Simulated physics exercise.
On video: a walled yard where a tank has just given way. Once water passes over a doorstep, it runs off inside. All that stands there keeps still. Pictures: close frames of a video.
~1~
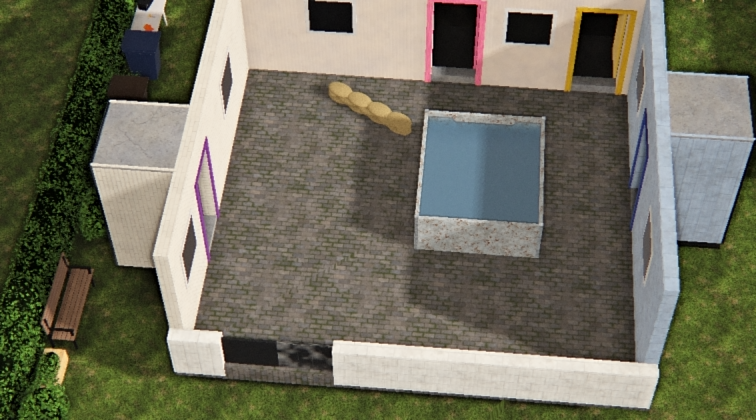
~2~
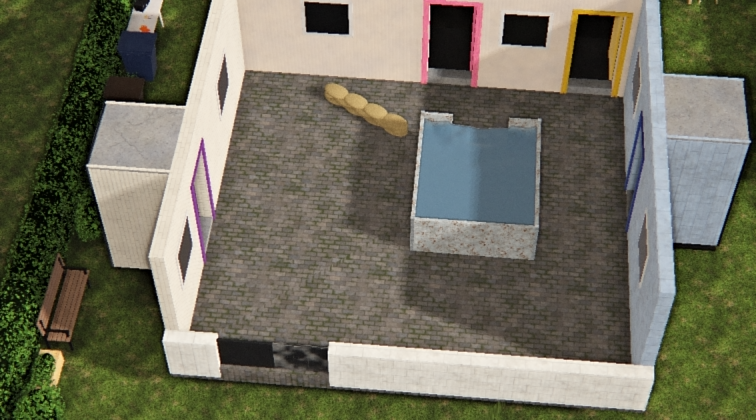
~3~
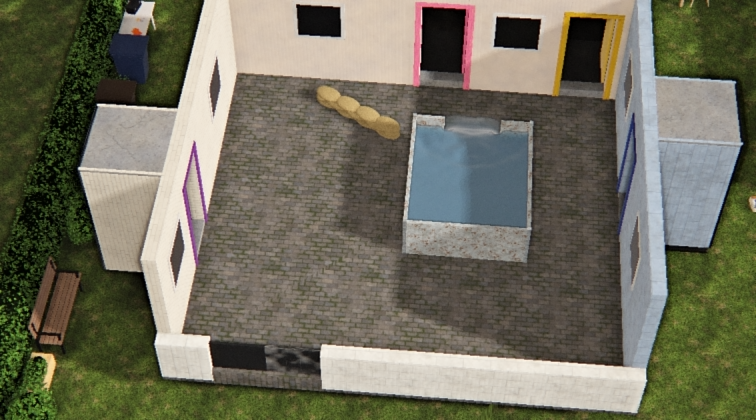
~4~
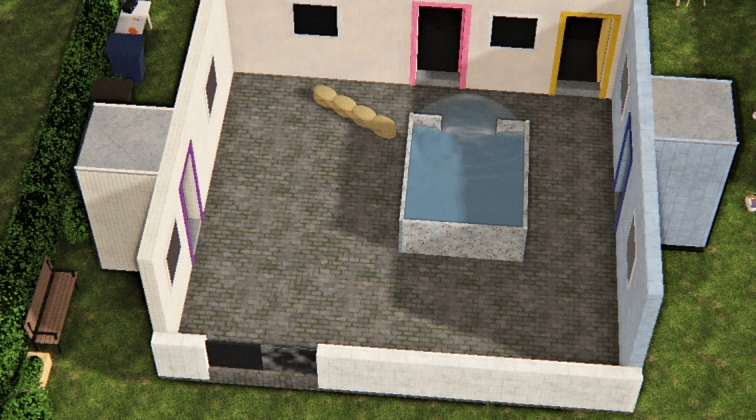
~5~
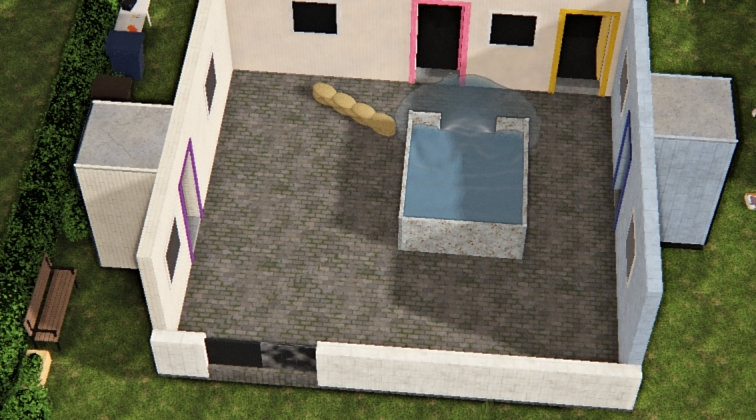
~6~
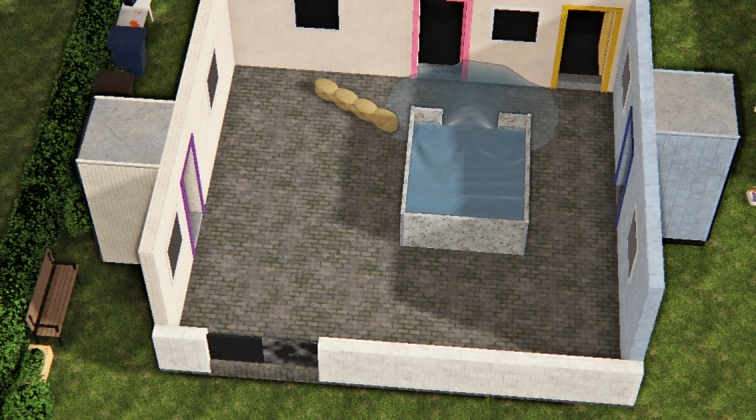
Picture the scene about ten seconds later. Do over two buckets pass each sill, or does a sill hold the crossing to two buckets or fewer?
In the end the yellow door sees more than two buckets come in; the purple door sees no more than two buckets come in; the pink door sees more than two buckets come in; the blue door sees more than two buckets come in.
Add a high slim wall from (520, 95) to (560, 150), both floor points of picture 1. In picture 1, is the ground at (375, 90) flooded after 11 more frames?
My call for that spot - a puddle.
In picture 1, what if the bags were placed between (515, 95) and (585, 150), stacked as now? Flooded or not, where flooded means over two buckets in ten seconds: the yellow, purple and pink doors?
Door by door: The yellow one remains within bounds, then the purple one remains within bounds, then the pink one goes past the limit.
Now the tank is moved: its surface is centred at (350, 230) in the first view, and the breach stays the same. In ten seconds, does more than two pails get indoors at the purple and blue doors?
I'd say the purple door remains below and the blue door runs past the limit.
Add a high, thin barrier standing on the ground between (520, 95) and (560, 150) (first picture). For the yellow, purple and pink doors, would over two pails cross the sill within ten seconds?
Here's how it goes: The yellow door doesn't get there, then the purple door doesn't get there, and the pink door gets past it.
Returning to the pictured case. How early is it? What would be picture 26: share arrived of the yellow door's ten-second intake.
Something like 35 in a hundred.
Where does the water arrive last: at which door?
My answer: The purple-painted one.
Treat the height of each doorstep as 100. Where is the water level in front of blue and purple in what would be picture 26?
Respectively about 260 and 0 per cent.
A moment on, water covers 15 % of the floor; the yellow door wet at the sill, nothing in, the purple door not reached, the pink door over two buckets in, the blue door not reached.
Next, water covers 20 % of the floor; the yellow door wet at the sill, nothing in, the purple door not reached, the pink door far over two buckets in, the blue door wet at the sill, nothing in.
Then, water covers 40 % of the floor; the yellow door under two buckets in, the purple door not reached, the pink door far over two buckets in, the blue door under two buckets in.
Later, water covers 75 % of the floor; the yellow door over two buckets in, the purple door wet at the sill, nothing in, the pink door far over two buckets in, the blue door over two buckets in.
In the end, water covers 95 % of the floor; the yellow door over two buckets in, the purple door wet at the sill, nothing in, the pink door far over two buckets in, the blue door over two buckets in.
